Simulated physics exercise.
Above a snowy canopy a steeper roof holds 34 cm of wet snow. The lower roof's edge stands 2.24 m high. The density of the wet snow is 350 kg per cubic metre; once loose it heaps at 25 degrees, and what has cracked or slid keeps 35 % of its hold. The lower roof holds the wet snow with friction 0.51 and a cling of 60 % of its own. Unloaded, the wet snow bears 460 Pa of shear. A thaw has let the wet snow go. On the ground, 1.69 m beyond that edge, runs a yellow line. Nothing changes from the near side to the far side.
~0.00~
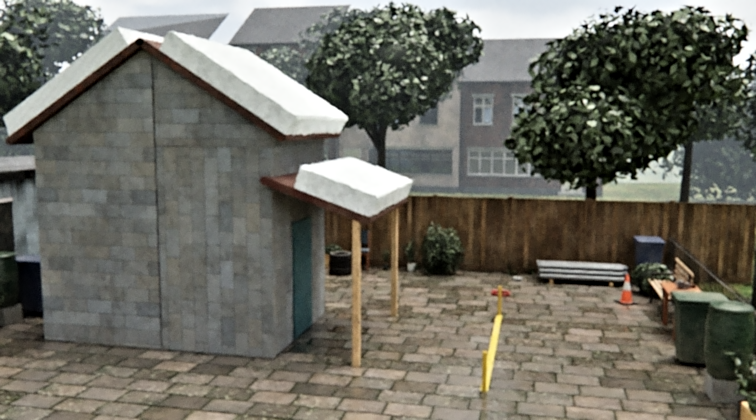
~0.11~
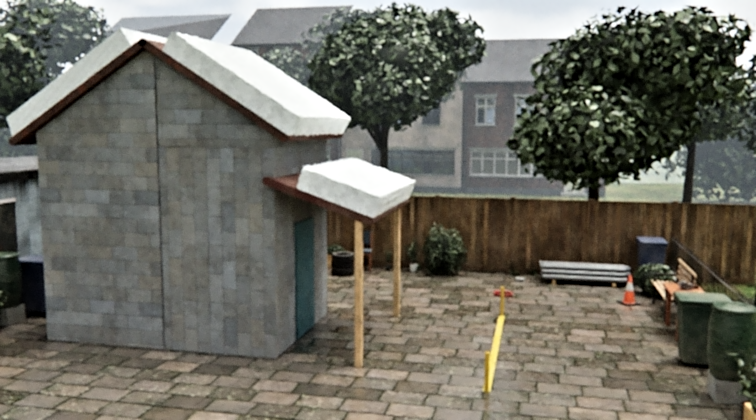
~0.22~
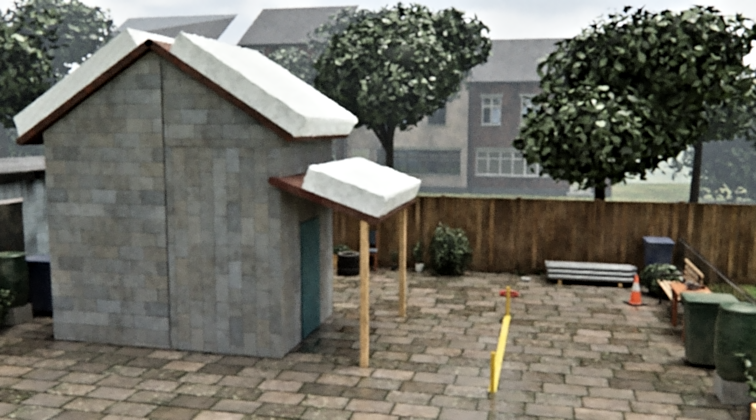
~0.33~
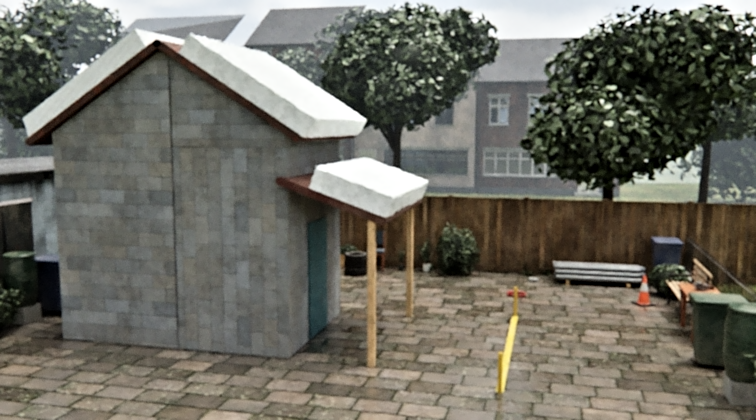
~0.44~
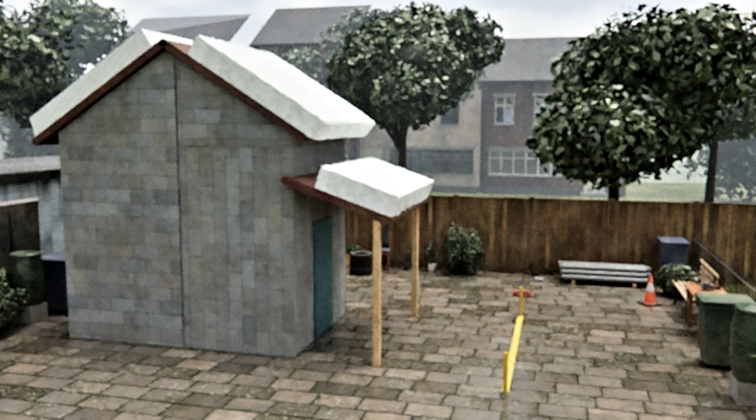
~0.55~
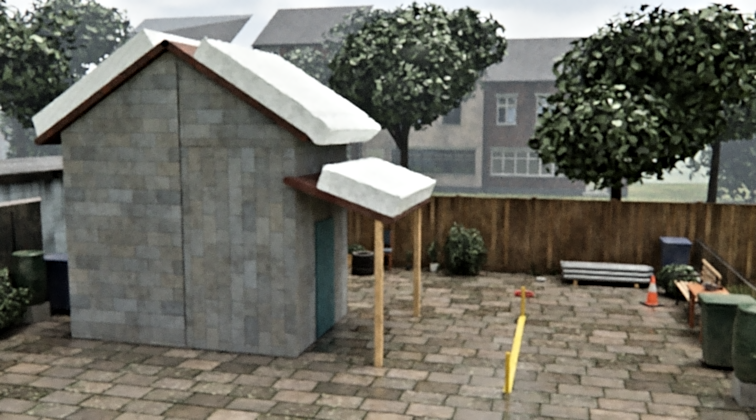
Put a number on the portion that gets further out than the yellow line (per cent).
It comes to some 23 %.
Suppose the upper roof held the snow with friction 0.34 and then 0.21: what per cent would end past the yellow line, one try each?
In turn about 30 %, 40 %.
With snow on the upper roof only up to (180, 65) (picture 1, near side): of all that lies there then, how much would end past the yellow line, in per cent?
In that case some 14 per cent.
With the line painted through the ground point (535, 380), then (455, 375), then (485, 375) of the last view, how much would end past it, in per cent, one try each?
In turn about 16 %, 45 %, 35 %.
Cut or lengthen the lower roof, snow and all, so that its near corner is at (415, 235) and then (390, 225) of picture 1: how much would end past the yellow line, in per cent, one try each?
In that order: 12 %, 16 %.
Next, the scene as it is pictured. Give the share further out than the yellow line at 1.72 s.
Near 0 %.
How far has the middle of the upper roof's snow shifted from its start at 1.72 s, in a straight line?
Some 1.8 m.
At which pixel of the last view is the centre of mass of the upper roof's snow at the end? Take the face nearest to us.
Around (471, 331).
After 1.08 s, none is below the lower edge and 0 % is past the line.
After 1.72 s, none is below the lower edge and 0 % is past the line.
After 2.36 s, 37 % is below the lower edge and 0 % is past the line.
After 3.00 s, 70 % is below the lower edge and 19 % is past the line.
After 4.20 s, at the end, 73 % is below the lower edge and 23 % is past the line.
